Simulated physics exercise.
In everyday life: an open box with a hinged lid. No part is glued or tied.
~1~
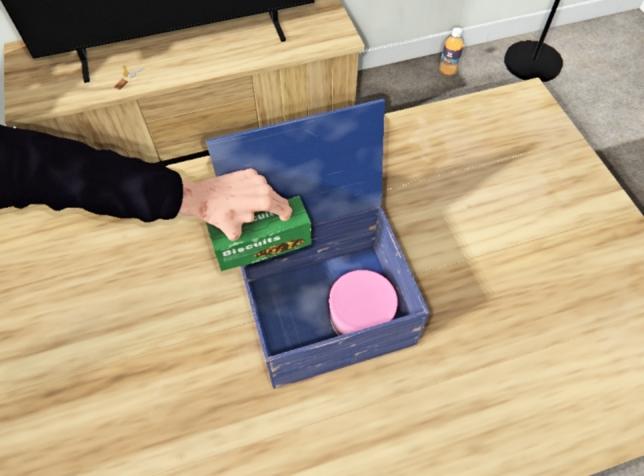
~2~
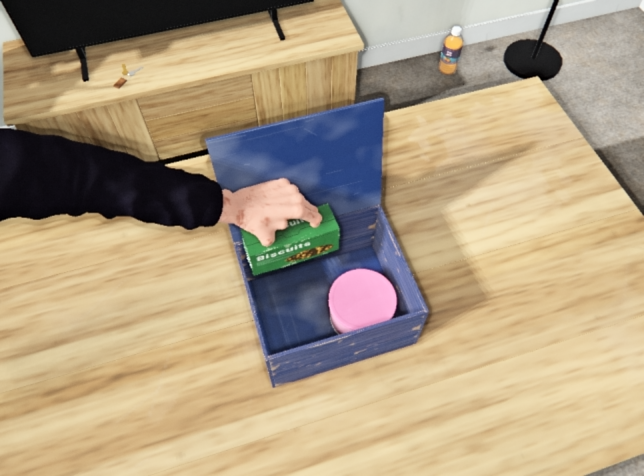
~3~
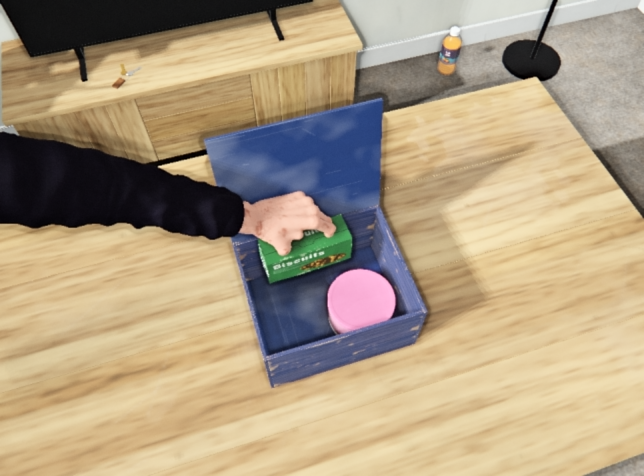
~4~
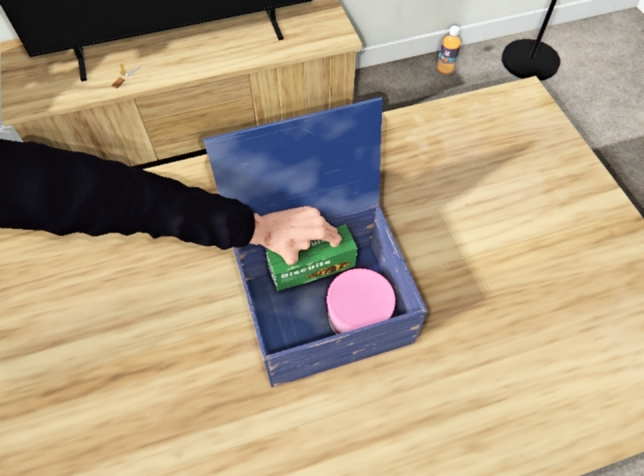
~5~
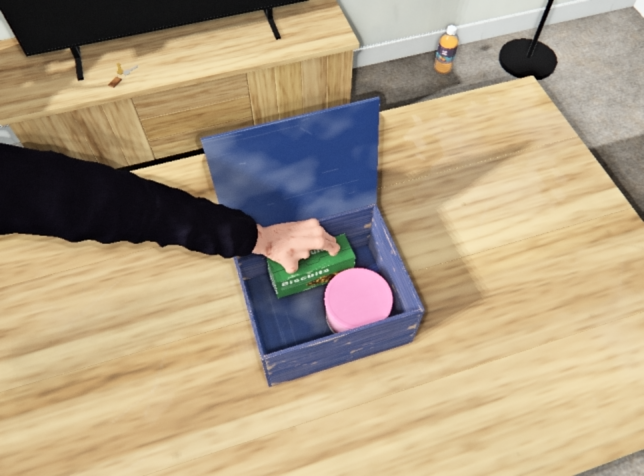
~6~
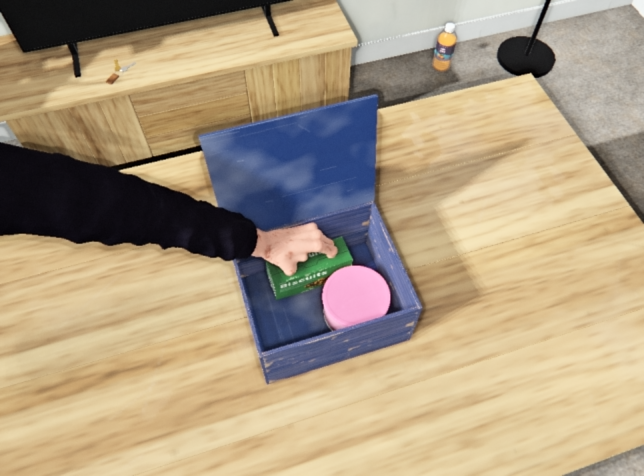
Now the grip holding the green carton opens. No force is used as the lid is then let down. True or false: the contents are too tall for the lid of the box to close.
False.
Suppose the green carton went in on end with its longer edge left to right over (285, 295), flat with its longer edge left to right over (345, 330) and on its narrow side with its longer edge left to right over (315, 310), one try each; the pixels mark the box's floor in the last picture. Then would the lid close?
With the first placement it remains raised; with the second it settles down; with the third it settles down.
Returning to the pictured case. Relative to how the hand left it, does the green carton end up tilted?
Once everything settles, it keeps its original angle.
Then, 1.30 s later than the last frame, lid 85° above the rim.
Then, 1.60 s later than the last frame, lid 61° above the rim.
Then, 1.80 s later than the last frame, lid 34° above the rim.
Then, 2.00 s later than the last frame, lid shut.
When it is over, lid shut; both as before. End places, in pixels of the last picture, green carton near (309, 268).
